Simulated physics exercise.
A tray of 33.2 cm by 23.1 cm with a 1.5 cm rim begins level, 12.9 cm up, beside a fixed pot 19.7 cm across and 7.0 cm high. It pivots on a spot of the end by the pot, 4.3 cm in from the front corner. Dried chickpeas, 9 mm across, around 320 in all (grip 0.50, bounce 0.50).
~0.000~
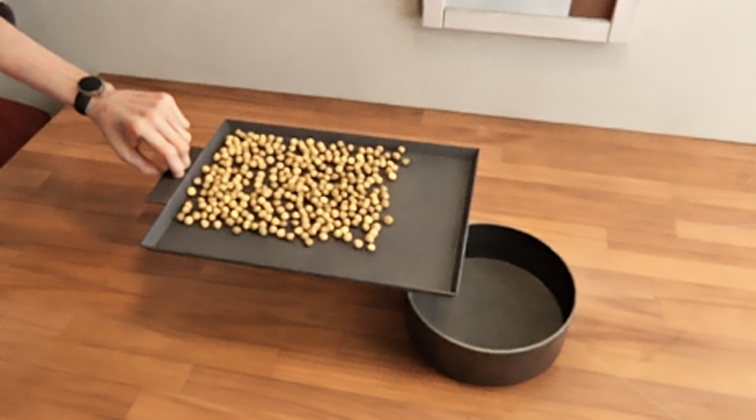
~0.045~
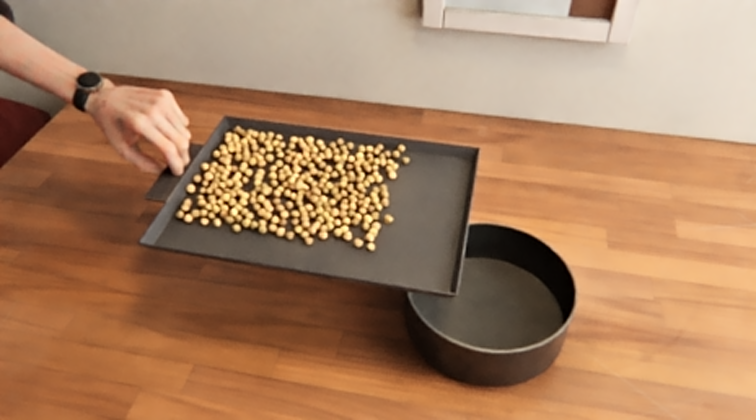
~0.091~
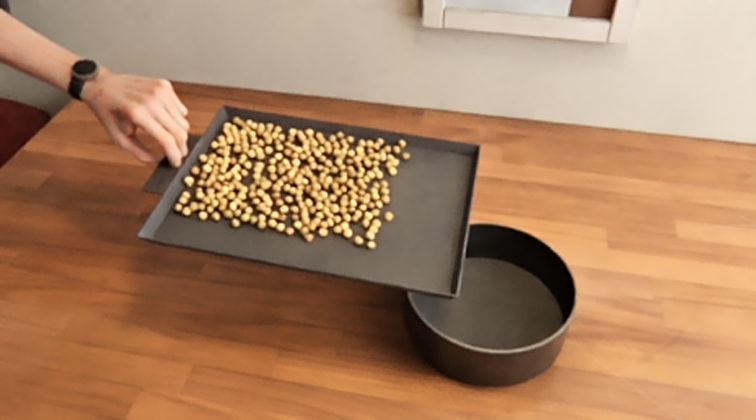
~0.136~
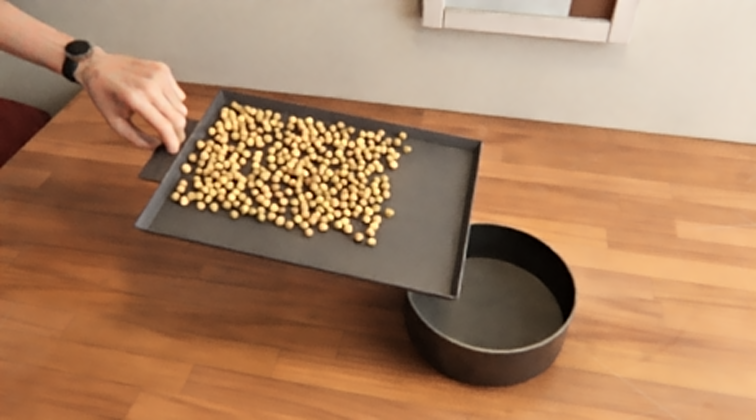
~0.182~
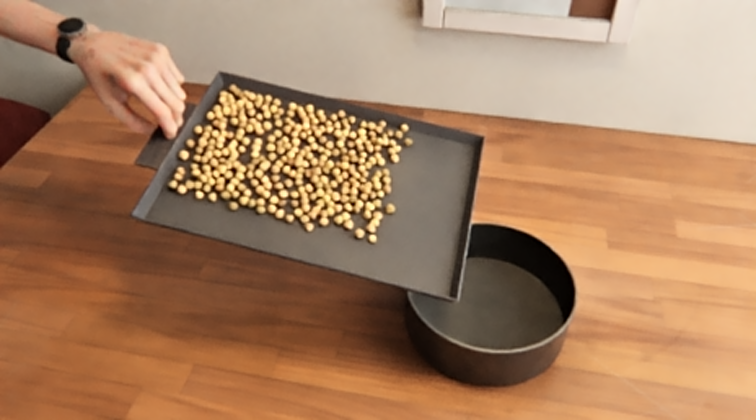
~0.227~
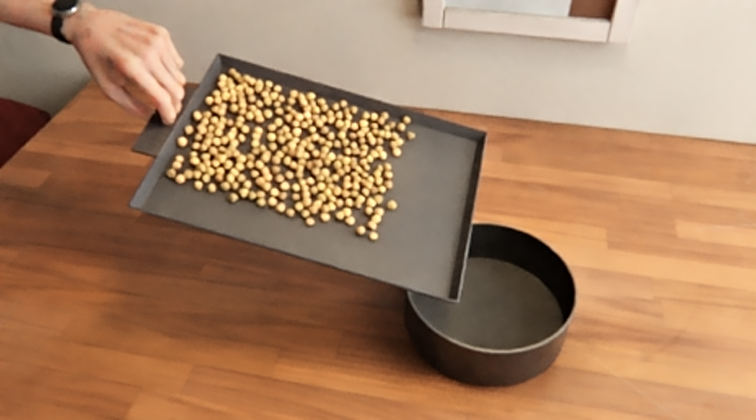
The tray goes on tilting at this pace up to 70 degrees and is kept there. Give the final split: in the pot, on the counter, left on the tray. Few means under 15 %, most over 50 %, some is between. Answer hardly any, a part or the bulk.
Pot a part, counter the bulk, tray hardly any.
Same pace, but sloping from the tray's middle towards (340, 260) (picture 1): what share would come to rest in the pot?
About 10 per cent.
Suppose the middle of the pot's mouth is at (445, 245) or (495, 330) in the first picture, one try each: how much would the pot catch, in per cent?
About 0 and 95 per cent.
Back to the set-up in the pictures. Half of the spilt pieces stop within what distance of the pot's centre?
Some 18 cm.
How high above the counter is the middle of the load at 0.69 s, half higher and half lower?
Some 16 cm.
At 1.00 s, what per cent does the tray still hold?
Roughly 5 per cent.
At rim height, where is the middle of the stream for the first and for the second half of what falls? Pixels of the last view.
At about (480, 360), then at (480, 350).
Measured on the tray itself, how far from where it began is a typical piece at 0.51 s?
About 6 cm.
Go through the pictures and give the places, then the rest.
Tray tilt 0 degrees, front corners at (149, 241) and (451, 288); middle of the pieces at (292, 183); pot at (490, 281), in the first frame.
Tray tilt 1 degrees, front corners at (148, 239) and (451, 288); middle of the pieces at (292, 181), in the second frame.
Tray tilt 3 degrees, front corners at (146, 233) and (451, 289), lowest corner right front; middle of the pieces at (292, 175), in the third frame.
Tray tilt 7 degrees, front corners at (143, 223) and (452, 291), lowest corner right front; middle of the pieces at (291, 166), in the fourth frame.
Tray tilt 12 degrees, front corners at (140, 212) and (452, 293), lowest corner right front; middle of the pieces at (291, 156), in the fifth frame.
Tray tilt 16 degrees, front corners at (138, 202) and (452, 294), lowest corner right front; middle of the pieces at (292, 146); pot at (490, 281). The tray's pace is about 95 degrees a second, in the sixth frame.
After 0.51 s, tilt 43 degrees; the tray holds 100 %, the pot 0 %.
After 0.69 s, tilt 61 degrees; the tray holds 80 %, the pot 0 %.
After 1.00 s, tilt 70 degrees; the tray holds 5 %, the pot 30 %.
At rest (1.7 s), pot 35 %, counter 65 %, tray 5 %.
